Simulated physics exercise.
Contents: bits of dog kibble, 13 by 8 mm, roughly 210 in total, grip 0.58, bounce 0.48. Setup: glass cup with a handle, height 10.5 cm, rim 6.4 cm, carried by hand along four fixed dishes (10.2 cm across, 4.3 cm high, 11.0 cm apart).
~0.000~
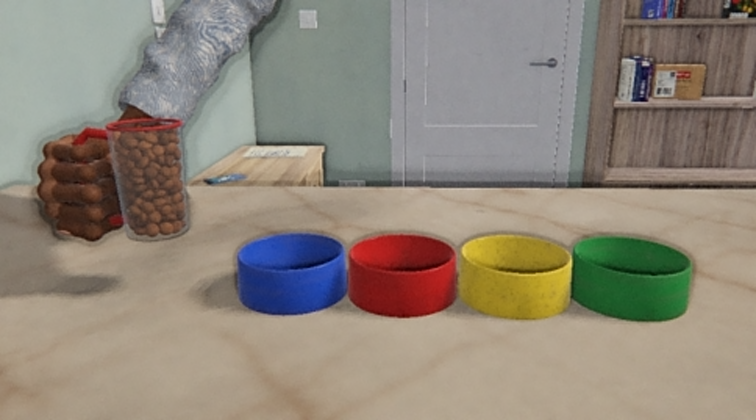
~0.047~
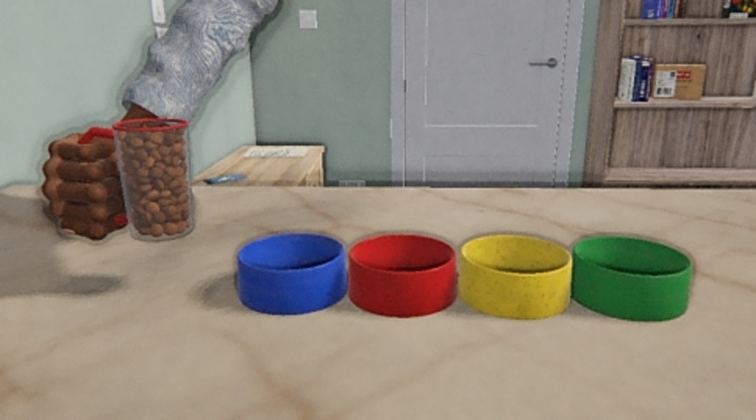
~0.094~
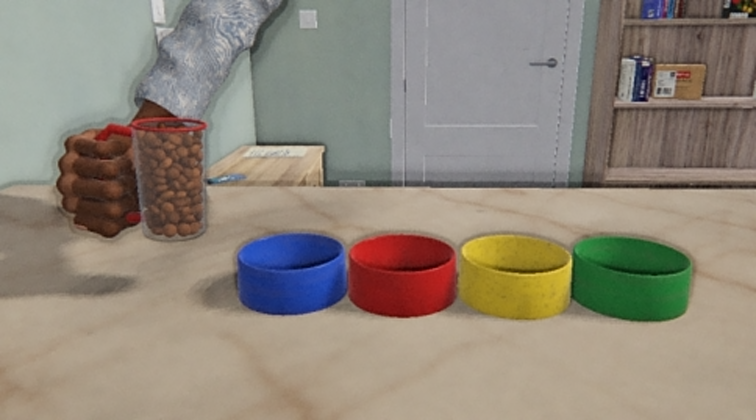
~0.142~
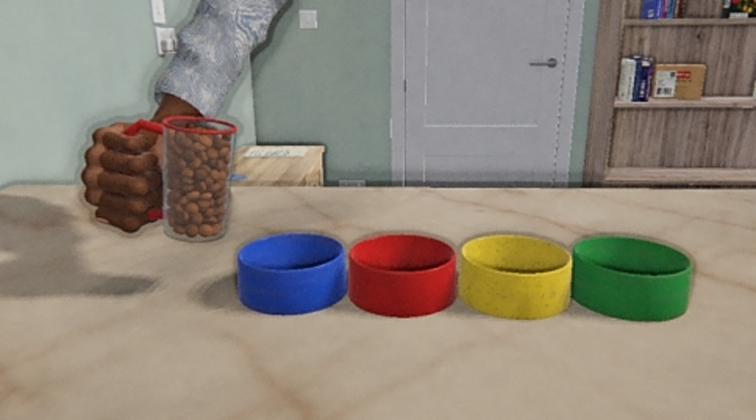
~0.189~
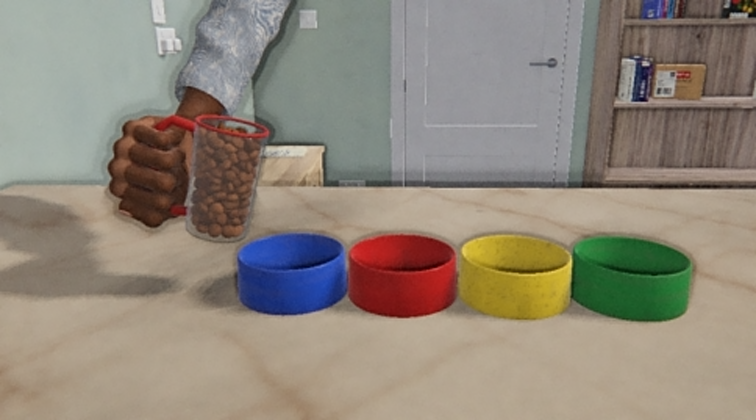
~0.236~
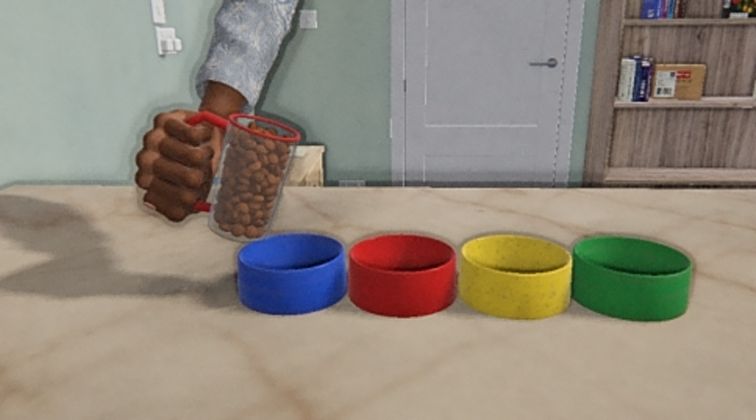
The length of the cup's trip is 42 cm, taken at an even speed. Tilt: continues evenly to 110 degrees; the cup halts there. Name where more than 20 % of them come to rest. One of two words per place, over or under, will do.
Red dish - under, blue dish - under, green dish - over, yellow dish - under, counter - under.
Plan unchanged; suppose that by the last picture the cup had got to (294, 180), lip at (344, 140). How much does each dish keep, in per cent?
The red dish keeps 0, the blue dish 0, the green dish 80 and the yellow dish 0.
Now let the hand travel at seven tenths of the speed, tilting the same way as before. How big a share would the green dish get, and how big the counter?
In that case: Green 80, and counter 10.
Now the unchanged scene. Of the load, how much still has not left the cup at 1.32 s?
Close to 55 per cent of the load, I'd guess.
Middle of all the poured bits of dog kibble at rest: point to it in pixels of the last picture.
I'd say roughly (642, 278).
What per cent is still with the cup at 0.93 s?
It comes to about 85 percent.
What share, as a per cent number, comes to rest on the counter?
Estimate: Close to 15 %.
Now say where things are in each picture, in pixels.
In the first frame, cup at (152, 179), tilt 0 degrees, lip at (178, 125), moved 0.0 cm; middle of the pieces at (154, 179); blue dish at (292, 251); red dish at (402, 253); yellow dish at (515, 254); green dish at (630, 255).
In the second frame, cup at (157, 179), tilt 1 degrees, lip at (185, 125), moved 0.5 cm; middle of the pieces at (159, 179).
In the third frame, cup at (172, 179), tilt 4 degrees, lip at (204, 127), moved 2.0 cm; middle of the pieces at (175, 179).
In the fourth frame, cup at (198, 180), tilt 9 degrees, lip at (234, 131), moved 4.5 cm; middle of the pieces at (201, 180).
In the fifth frame, cup at (224, 180), tilt 14 degrees, lip at (266, 134), moved 7.1 cm; middle of the pieces at (227, 180).
In the sixth frame, cup at (251, 180), tilt 19 degrees, lip at (298, 139), moved 9.7 cm; middle of the pieces at (254, 181); blue dish at (292, 251); red dish at (402, 253); yellow dish at (515, 254); green dish at (630, 255). The cup turns about 105 degrees a second and travels 55 cm a second.
After 0.65 s, tilt 62 degrees; cup holds 100 %.
After 0.93 s, tilt 92 degrees; cup holds 85 %, green 5 %.
After 1.32 s, tilt 110 degrees; cup holds 55 %, green 30 %.
By 3.4 s all is still; red 0 %, blue 0 %, green 80 %, yellow 0 %, counter 15 %, cup 5 %.
